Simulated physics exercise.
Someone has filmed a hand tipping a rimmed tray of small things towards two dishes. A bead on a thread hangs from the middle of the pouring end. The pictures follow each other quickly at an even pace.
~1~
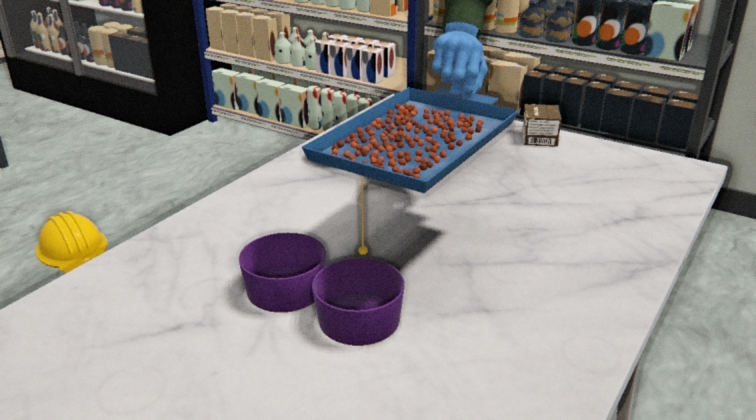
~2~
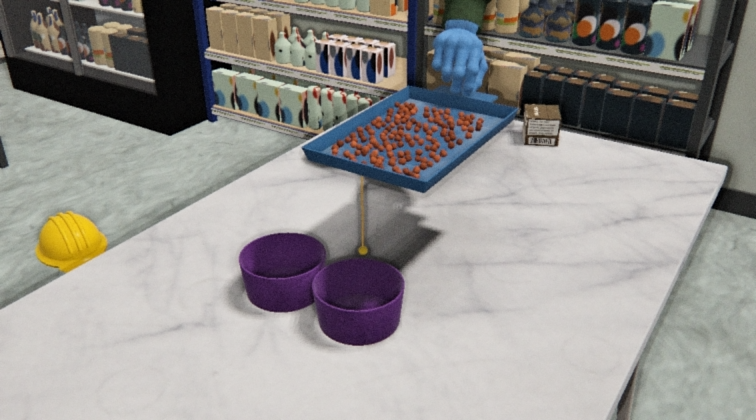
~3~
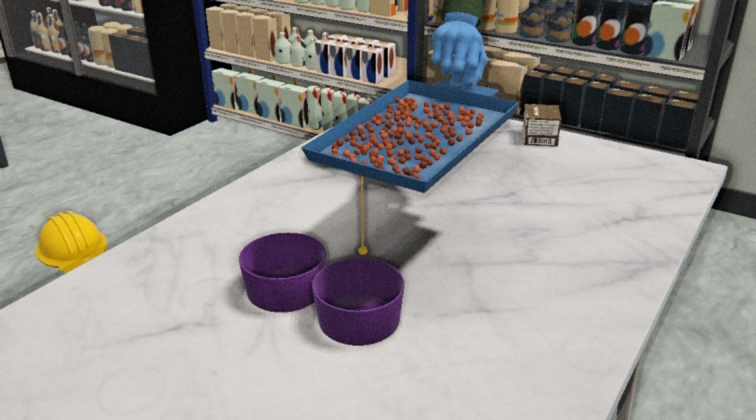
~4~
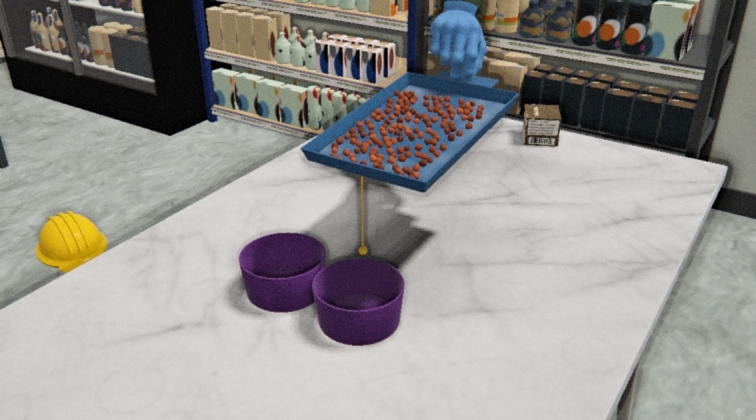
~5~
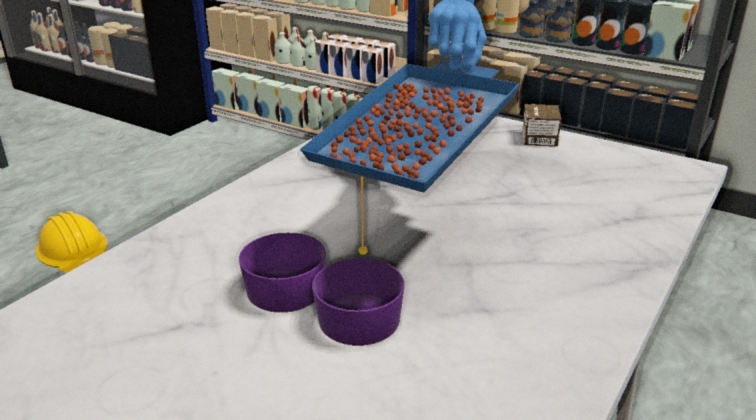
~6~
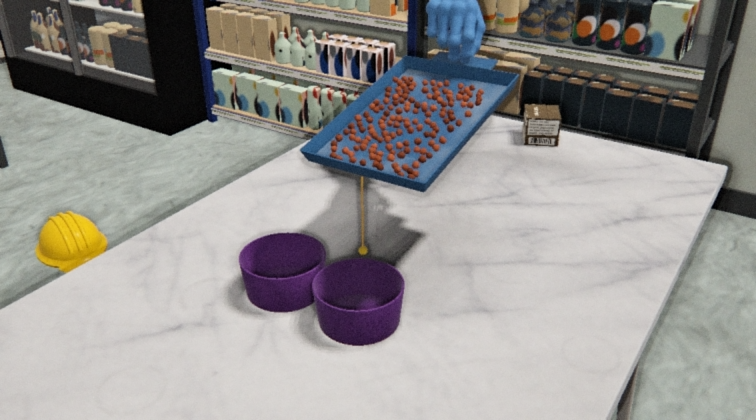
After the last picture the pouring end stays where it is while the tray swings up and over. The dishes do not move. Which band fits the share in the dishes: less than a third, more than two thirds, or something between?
Together they catch over two thirds.
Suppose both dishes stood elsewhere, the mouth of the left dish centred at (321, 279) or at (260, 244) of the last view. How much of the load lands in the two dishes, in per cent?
In turn 80 and 80 in a hundred.
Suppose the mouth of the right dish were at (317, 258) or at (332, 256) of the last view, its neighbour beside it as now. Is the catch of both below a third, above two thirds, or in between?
The first try: In the middle band. The second: One to two thirds.
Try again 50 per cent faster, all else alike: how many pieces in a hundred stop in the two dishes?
Roughly 90 in a hundred.
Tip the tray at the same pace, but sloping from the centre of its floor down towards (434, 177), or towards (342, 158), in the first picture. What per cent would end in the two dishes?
About 30 and 90 per cent.
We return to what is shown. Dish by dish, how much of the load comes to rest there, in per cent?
About: Left dish 30, right dish 60 per cent.
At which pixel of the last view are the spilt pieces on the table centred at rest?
At about (292, 342).
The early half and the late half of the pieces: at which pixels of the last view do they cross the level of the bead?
First near (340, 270), later near (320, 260).
Soon, tray tipped steeply; all on the tray.
A while on, tray tipped right over; nearly all on the tray; a stray few in the right dish; a stray few in the left dish; a stray few in the air.
Towards the end, tray tipped past a quarter turn; about two thirds in the right dish; about a quarter in the left dish; a small part outside both.
Finally, tray tipped past a quarter turn; about two thirds in the right dish; about a quarter in the left dish; a small part outside both.
